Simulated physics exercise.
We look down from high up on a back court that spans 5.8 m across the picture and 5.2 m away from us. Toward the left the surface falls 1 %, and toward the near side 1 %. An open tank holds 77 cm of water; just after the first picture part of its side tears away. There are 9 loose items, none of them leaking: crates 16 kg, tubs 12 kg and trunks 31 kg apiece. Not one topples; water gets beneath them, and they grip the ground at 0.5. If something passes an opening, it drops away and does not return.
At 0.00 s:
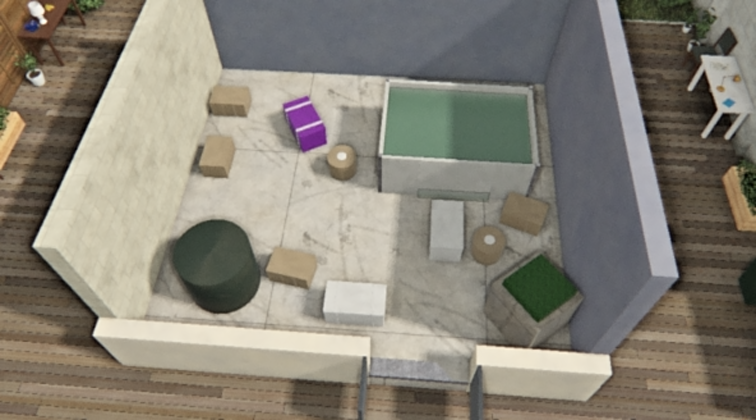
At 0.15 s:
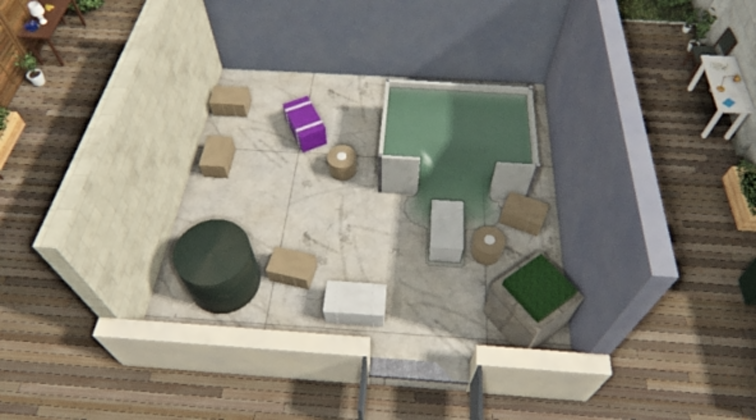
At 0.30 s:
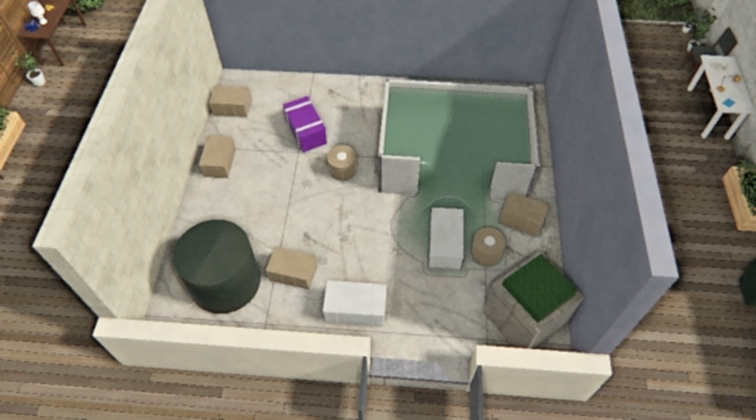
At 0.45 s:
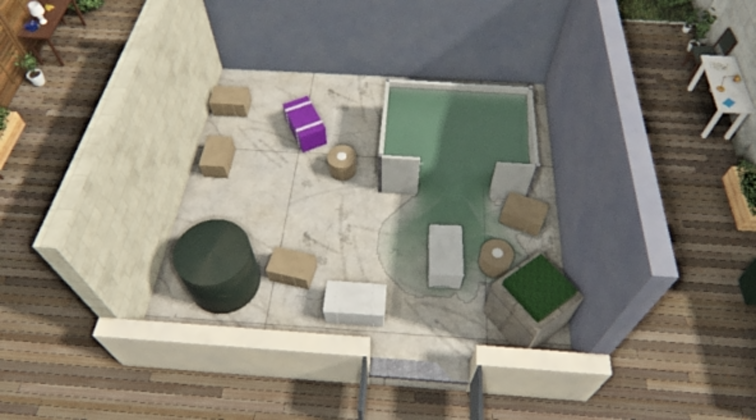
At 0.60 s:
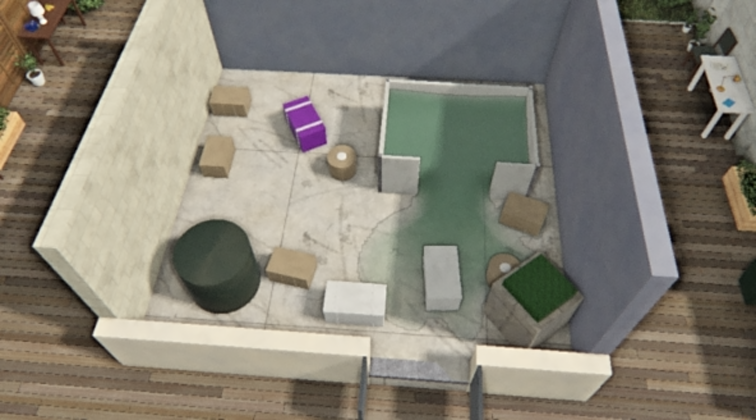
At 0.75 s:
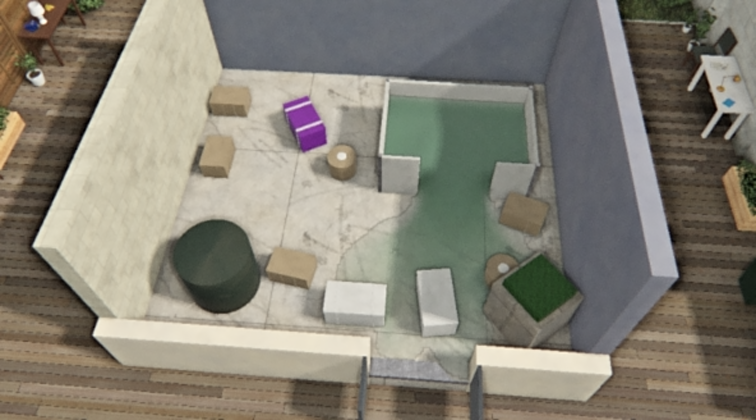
Green water pouring from a broken tank across a walled court, pushing a pale box and a small round tub toward the near side.
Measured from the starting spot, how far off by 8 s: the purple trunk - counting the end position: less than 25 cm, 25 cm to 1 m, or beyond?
Almost still.
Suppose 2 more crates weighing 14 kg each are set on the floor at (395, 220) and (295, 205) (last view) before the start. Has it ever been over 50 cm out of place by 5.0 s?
In that order: Over, under.
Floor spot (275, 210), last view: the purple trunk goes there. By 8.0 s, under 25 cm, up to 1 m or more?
Observed: Object is barely disturbed.
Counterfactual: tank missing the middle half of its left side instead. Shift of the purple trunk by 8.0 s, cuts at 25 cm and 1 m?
I'd expect the purple trunk to have ended up far off.
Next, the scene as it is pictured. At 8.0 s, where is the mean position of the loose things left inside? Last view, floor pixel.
Around (314, 188).
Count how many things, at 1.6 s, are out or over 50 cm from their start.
It comes to 3.
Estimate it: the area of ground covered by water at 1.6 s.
About 12 m2.
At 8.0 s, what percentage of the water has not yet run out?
About 54 in a hundred parts of the water.
After 1.6 s the purple trunk is near (304, 116), 0.0 m from its start, aground; 1 of 9 are out; 1 afloat.
After 3.6 s the purple trunk is near (304, 116), 0.0 m from its start, aground; 2 of 9 are out; 2 afloat.
After 5.6 s the purple trunk is near (304, 116), 0.0 m from its start, aground; 2 of 9 are out; 1 afloat.
After 8.0 s the purple trunk is near (304, 116), 0.0 m from its start, aground; 2 of 9 are out; 0 afloat.
